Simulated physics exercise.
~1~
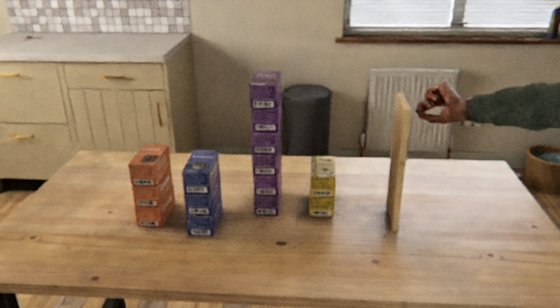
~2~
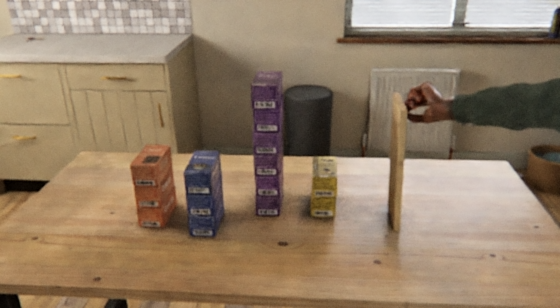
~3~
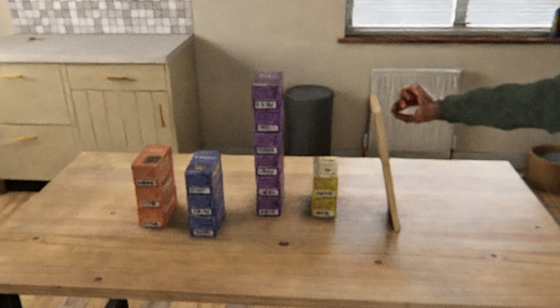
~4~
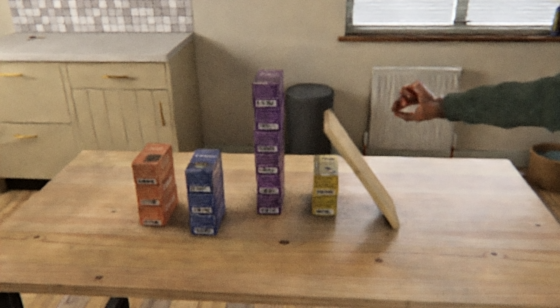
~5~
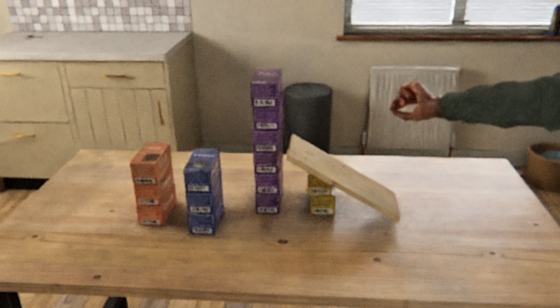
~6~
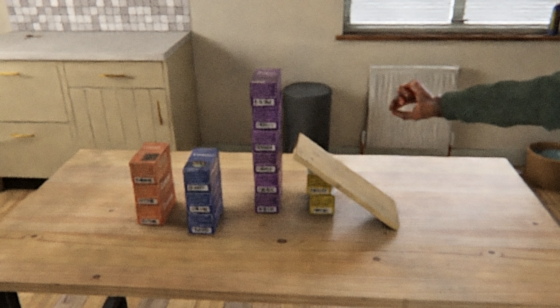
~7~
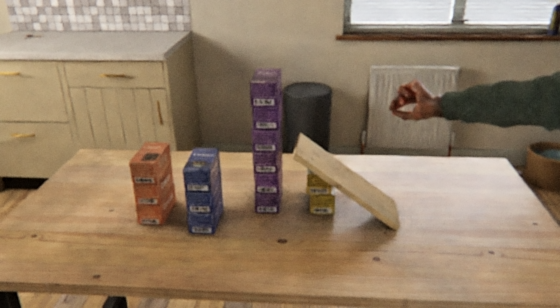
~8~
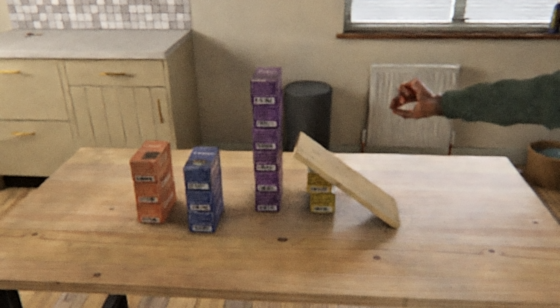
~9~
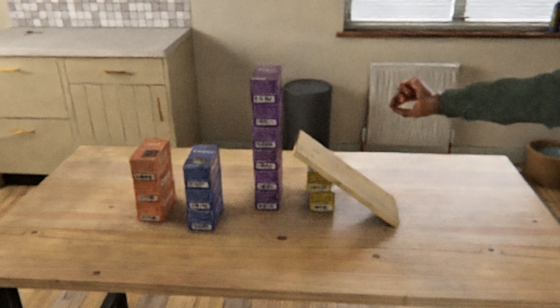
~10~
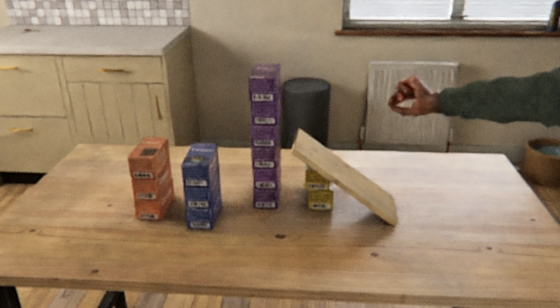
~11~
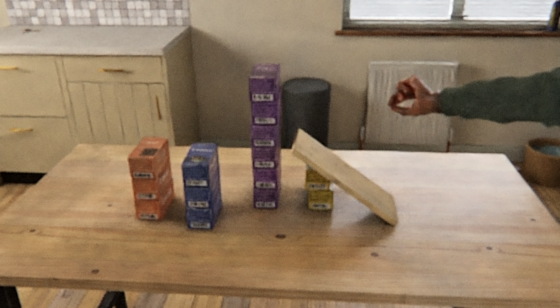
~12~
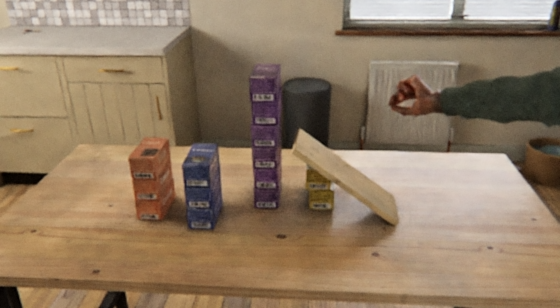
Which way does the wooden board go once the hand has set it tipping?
The board tips over to the left, away from the hand, and comes to lean on the yellow stack.
